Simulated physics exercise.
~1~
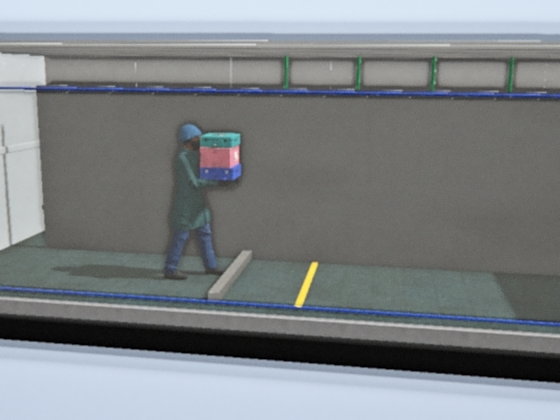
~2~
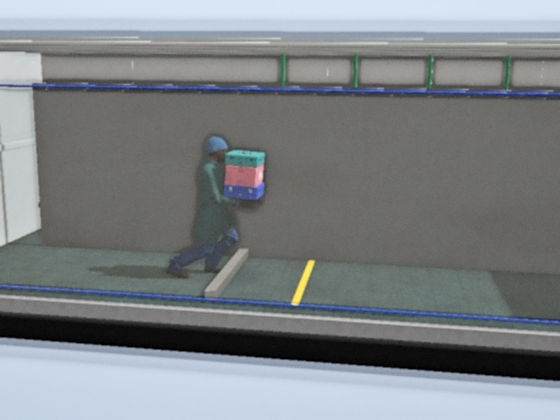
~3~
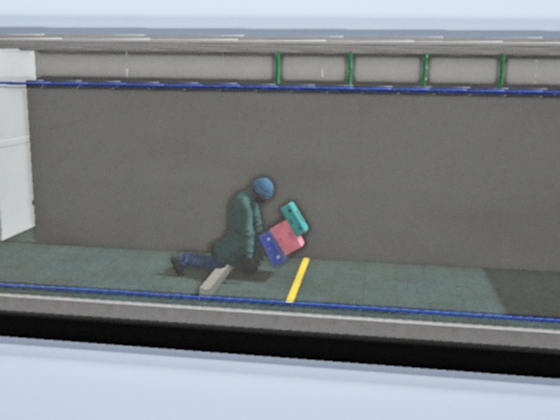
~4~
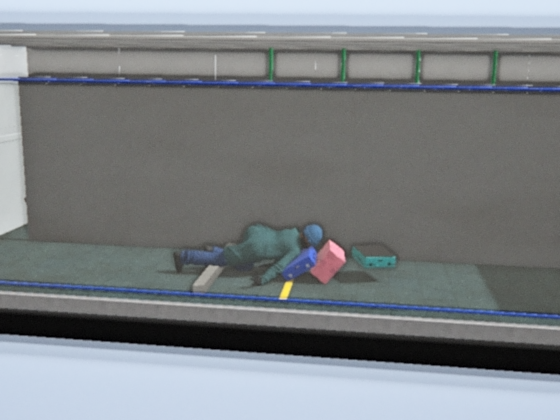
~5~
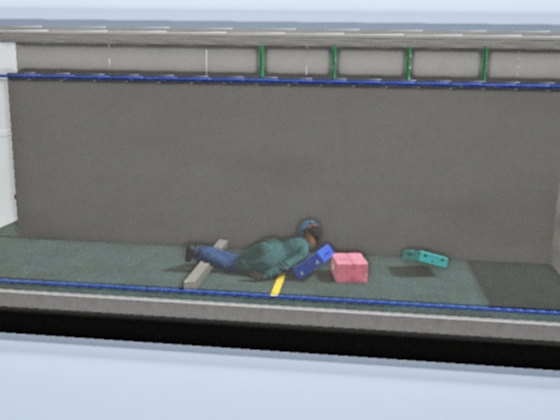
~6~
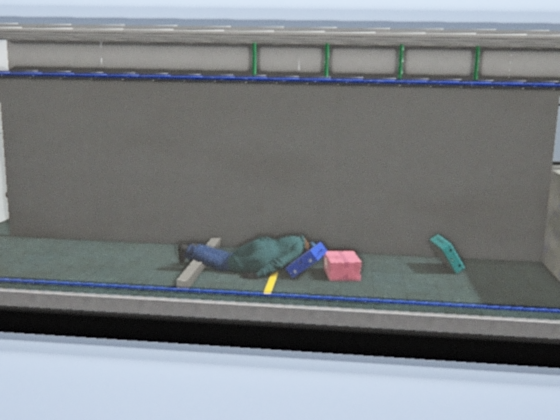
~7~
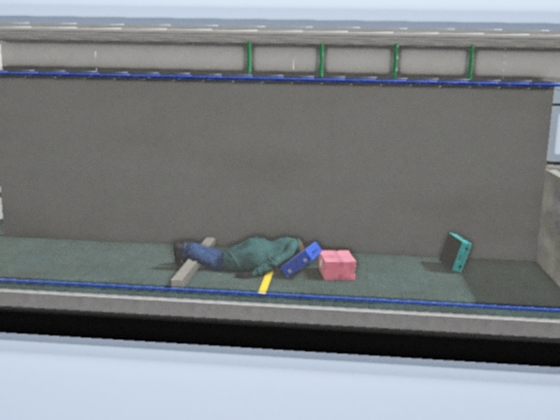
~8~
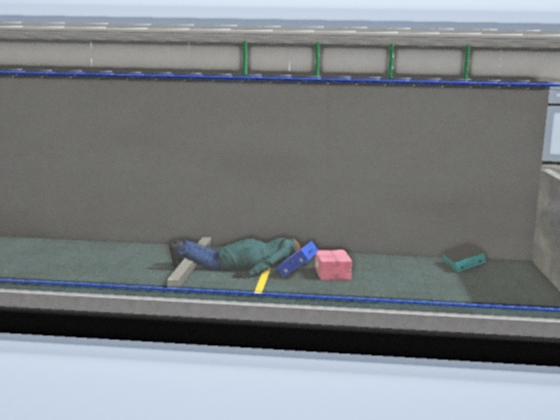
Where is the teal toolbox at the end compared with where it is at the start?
At the start the teal toolbox is on top of the stack the person is carrying. By the end it lies on the floor well to the right, beyond the yellow line and apart from the other boxes.
